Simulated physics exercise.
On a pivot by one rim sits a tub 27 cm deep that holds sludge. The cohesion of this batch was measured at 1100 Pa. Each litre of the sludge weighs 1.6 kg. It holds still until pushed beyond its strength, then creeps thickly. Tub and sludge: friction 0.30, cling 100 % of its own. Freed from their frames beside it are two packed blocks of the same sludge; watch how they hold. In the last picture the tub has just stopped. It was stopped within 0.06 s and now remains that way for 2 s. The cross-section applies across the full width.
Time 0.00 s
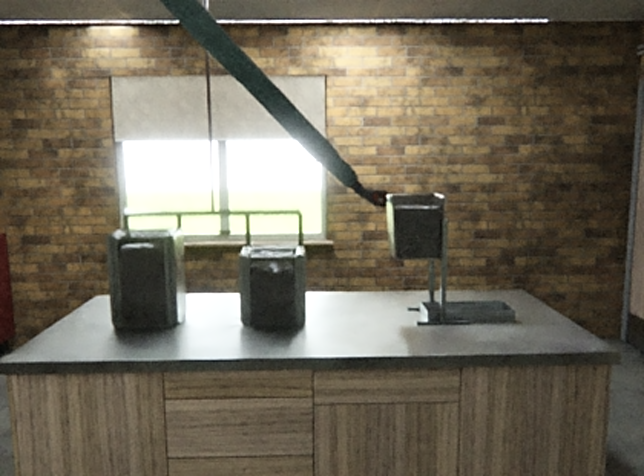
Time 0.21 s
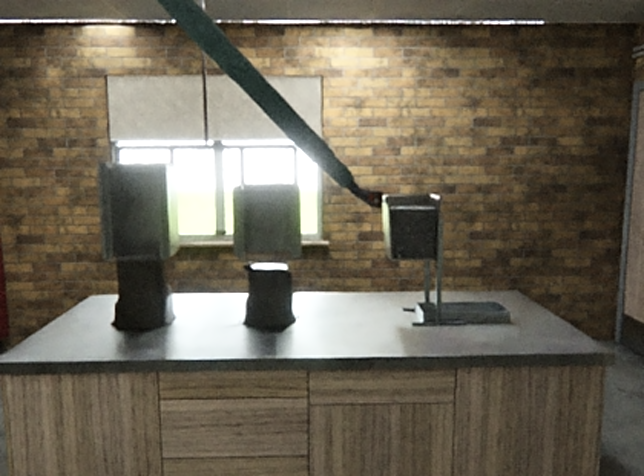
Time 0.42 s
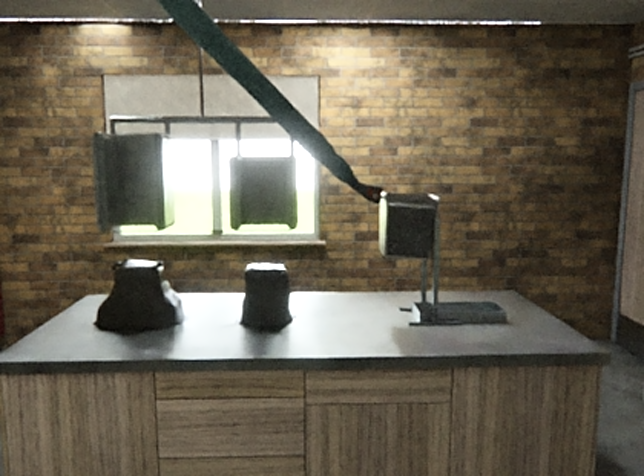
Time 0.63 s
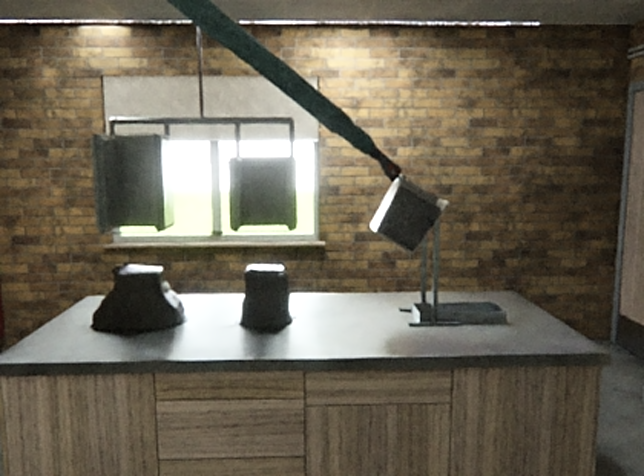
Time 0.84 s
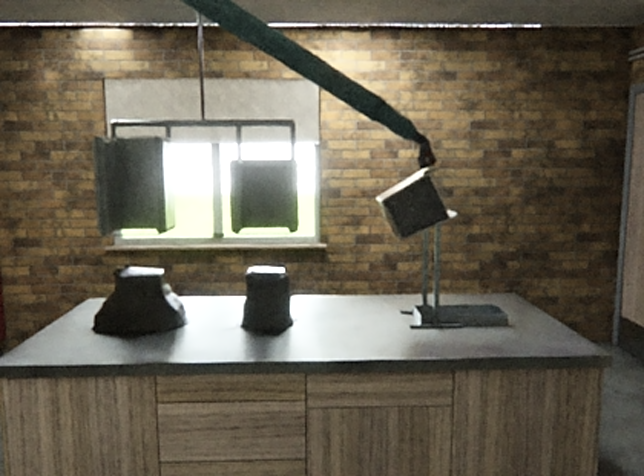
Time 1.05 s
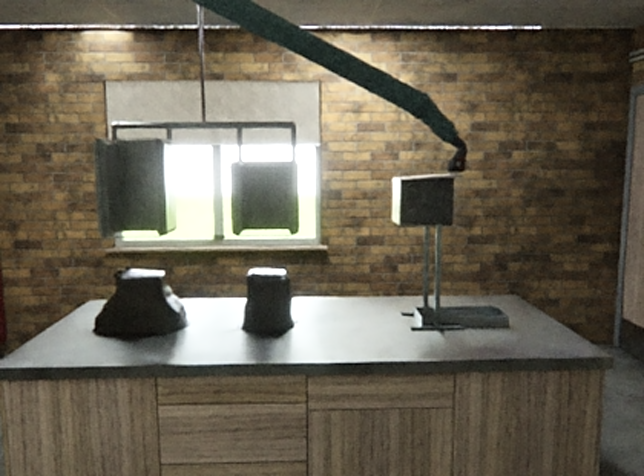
Brick-walled kitchen, two boxes lifting off dark blocks, the left block slumping, then a green arm turning a tub rightward sideways.
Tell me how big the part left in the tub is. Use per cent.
I would say about 100 percent.
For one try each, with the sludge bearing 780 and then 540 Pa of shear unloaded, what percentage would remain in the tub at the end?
It'd be some 100 percent the first time and some 55 percent the second.
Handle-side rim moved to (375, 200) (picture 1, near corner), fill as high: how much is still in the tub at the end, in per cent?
About 60 % stays in the tub.
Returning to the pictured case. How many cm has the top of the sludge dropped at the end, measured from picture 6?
Roughly 0 cm.
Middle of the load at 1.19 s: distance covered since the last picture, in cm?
It has moved around 0 centimetres.
After 1.19 s, the tub is at 90 degrees and holds 100 %.
After 1.36 s, the tub is at 90 degrees and holds 100 %.
After 1.53 s, the tub is at 90 degrees and holds 100 %.
After 1.70 s, the tub is at 90 degrees and holds 100 %.
After 3.05 s, the tub is at 90 degrees and holds 100 %.
